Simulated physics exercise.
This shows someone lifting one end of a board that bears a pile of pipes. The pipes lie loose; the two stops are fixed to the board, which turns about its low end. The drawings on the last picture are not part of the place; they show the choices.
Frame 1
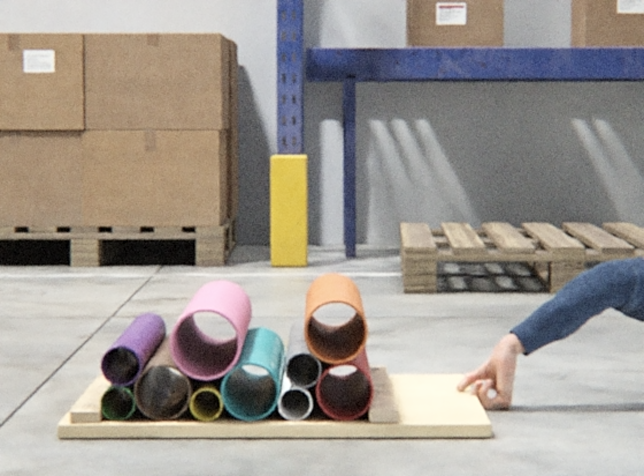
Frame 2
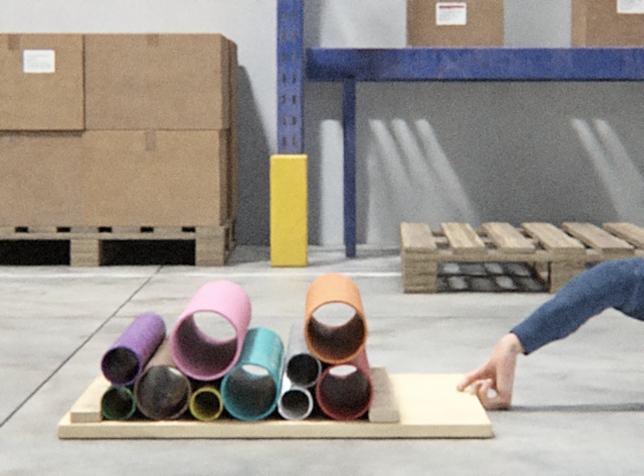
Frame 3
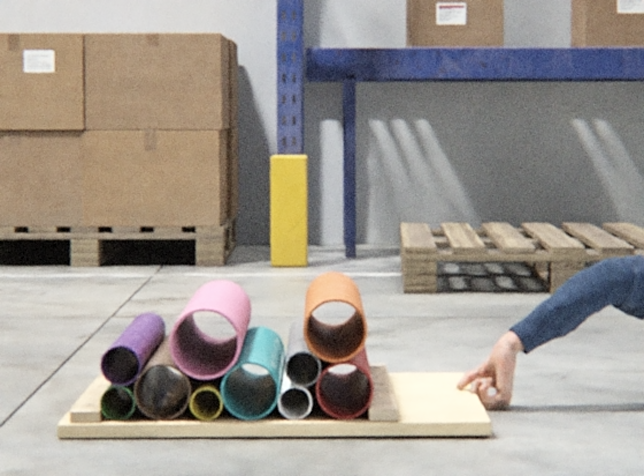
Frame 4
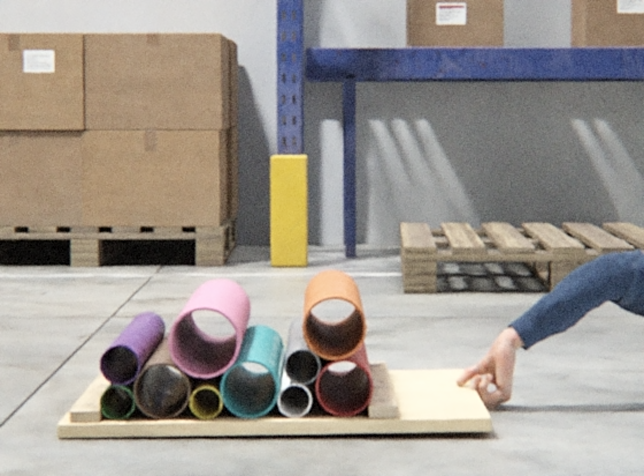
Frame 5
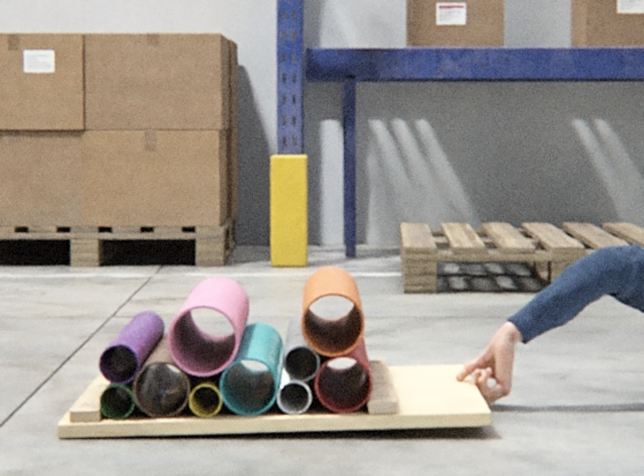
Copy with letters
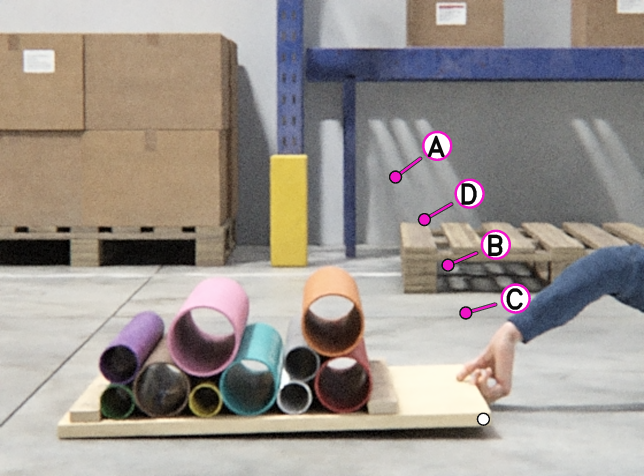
To begin with, a pile of loose, colourful pipes rests between wooden strips on a flat board on a warehouse floor, with a hand at the board's right end. The hand then raises that end slightly, tilting the board a little while the pipes stay stacked in nearly the same arrangement.
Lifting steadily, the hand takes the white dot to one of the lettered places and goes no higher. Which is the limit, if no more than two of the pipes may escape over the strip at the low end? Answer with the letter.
Raise it to A.
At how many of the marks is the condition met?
The number is four.
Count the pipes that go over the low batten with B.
With B, one.
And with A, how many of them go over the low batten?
At A the number is one.
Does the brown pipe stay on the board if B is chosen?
Yes.
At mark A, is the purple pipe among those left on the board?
The purple pipe: No.
On the marked copy, A at (396, 177); B at (448, 265); C at (466, 313); D at (424, 220); the white dot at (483, 419).
Following A. Soon after the start, board at 20°.
Later, board at 37°.
In the end, board at 37°, one over the low batten (purple).
As for the rest, B one over the low batten (purple); C one over the low batten (purple); D one over the low batten (purple).
